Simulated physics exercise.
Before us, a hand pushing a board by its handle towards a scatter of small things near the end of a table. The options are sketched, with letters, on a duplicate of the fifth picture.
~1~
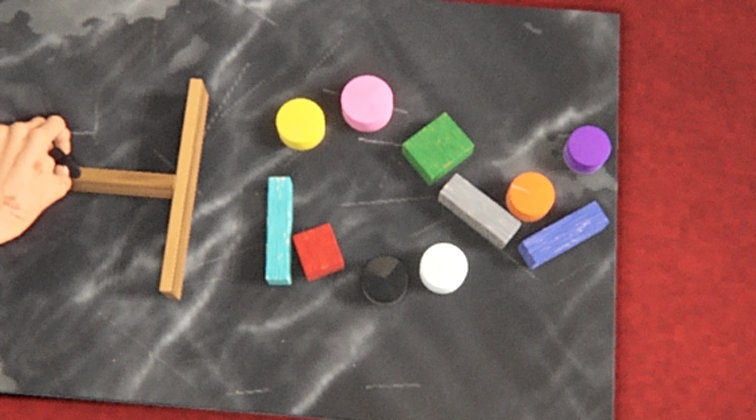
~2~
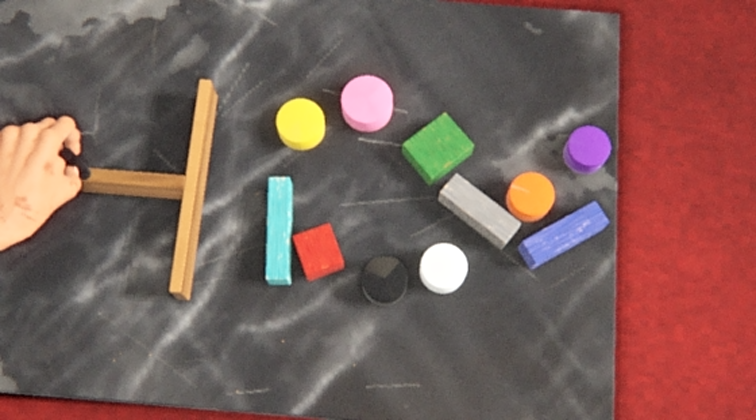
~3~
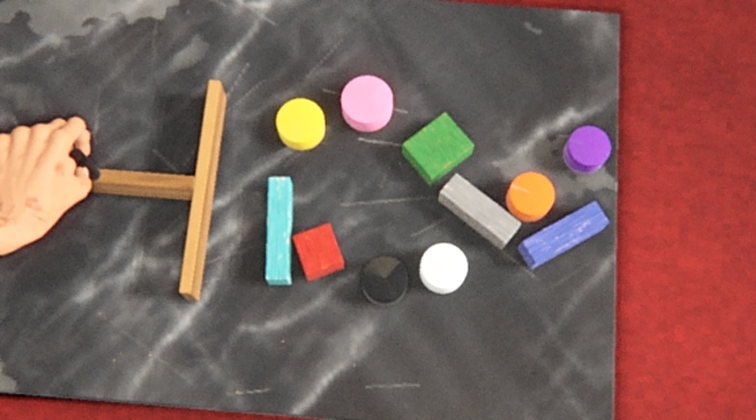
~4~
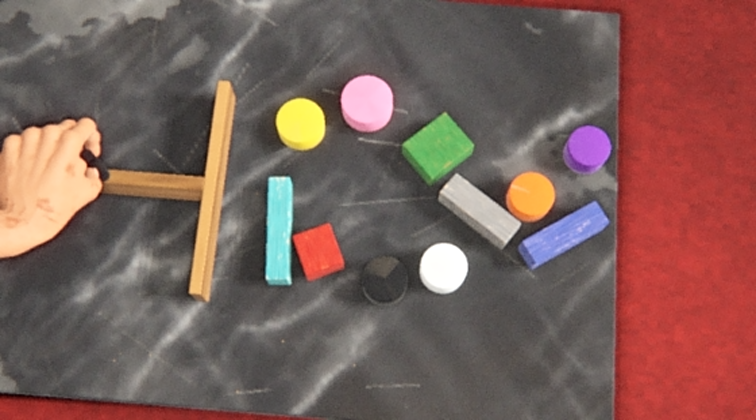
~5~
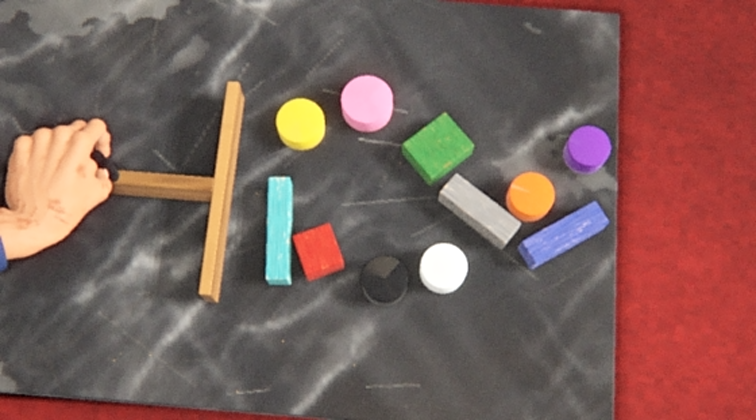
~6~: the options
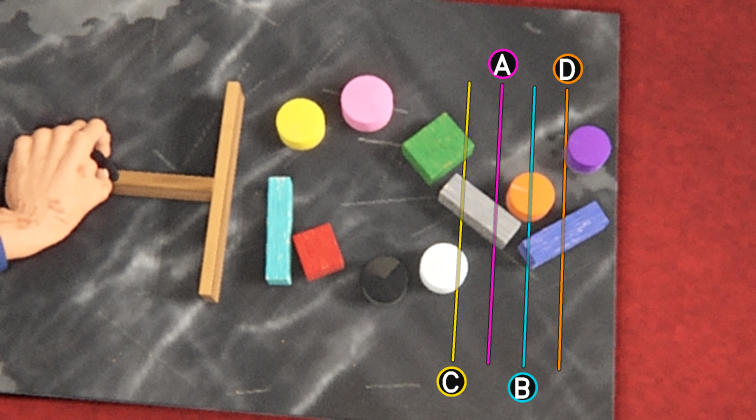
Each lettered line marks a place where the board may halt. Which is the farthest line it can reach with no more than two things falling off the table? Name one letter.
It should halt at B.
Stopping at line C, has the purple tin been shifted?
No.
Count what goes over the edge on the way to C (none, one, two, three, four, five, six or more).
The count is none.
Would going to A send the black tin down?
No.
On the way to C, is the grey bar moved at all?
By then, yes.
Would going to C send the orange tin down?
By then, no.
On the marked copy, A at (495, 218); B at (529, 221); C at (462, 216); D at (563, 224).
Taking B. A third of the way, board (330, 193); pink tin (393, 96); black tin (412, 290).
Two thirds of the way, board (442, 202); blue bar (570, 237); white tin (525, 283).
When it is over, board (530, 209); blue bar (620, 240); purple tin (614, 148); none fallen.
As for the rest, A is within the limit but short; C is within the limit but short; D drops four.
